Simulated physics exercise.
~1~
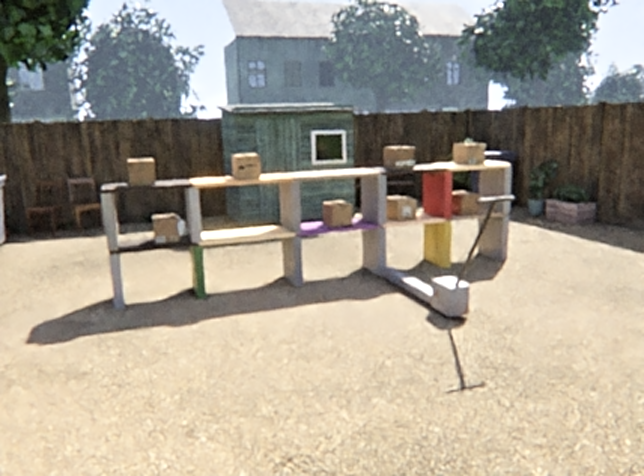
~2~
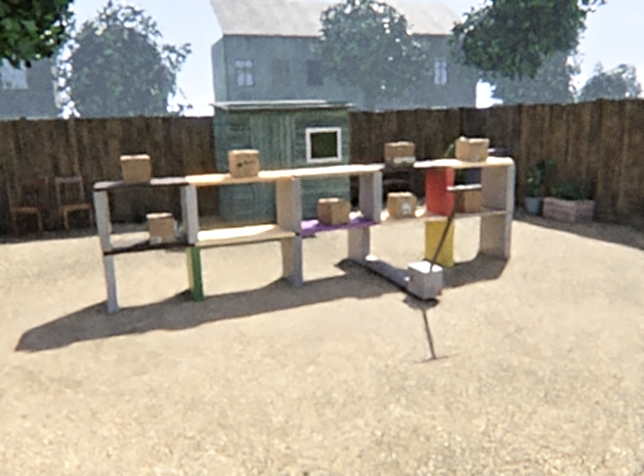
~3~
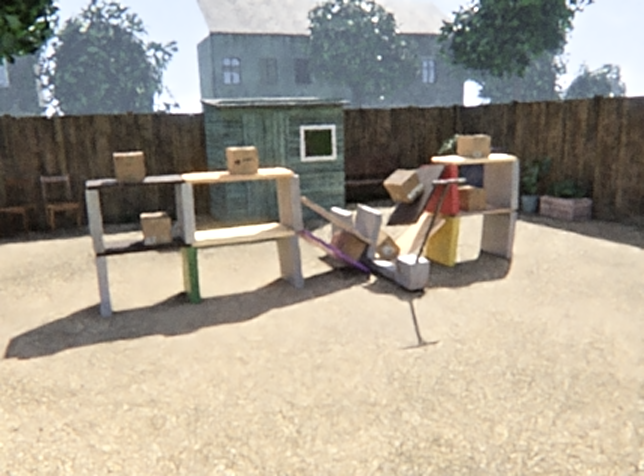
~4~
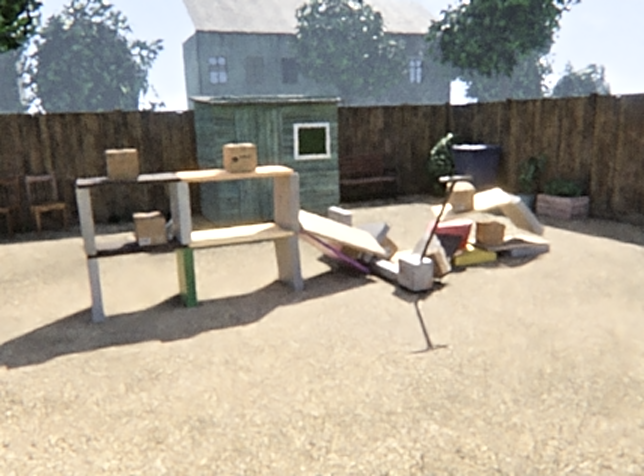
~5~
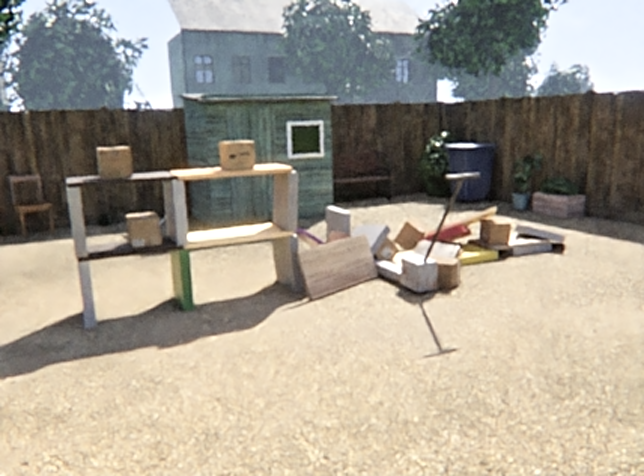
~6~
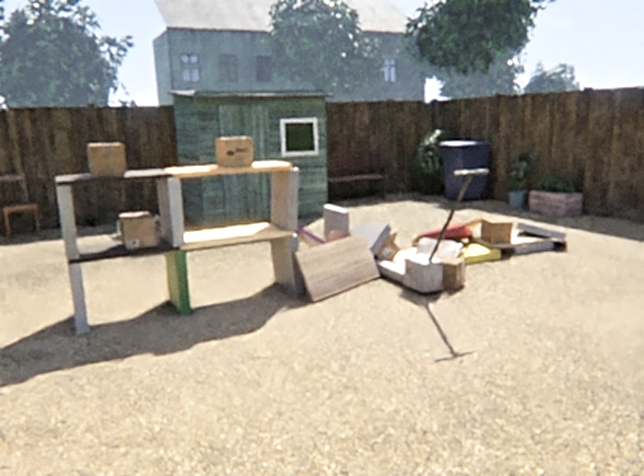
A long two-tier rack of grey uprights and boards, with cardboard boxes on its shelves, stands across a sunny gravel yard, seen from the front before a green shed and wooden fence. A green upright is at left, a purple board near the middle, and red and yellow uprights at right. A low jack with a long handle pushes in at the base right of centre. The middle section gives way, the purple board tilting as boxes tumble. Then the right end collapses, toppling the red and yellow uprights. The left section stays standing beside a heap of rubble.
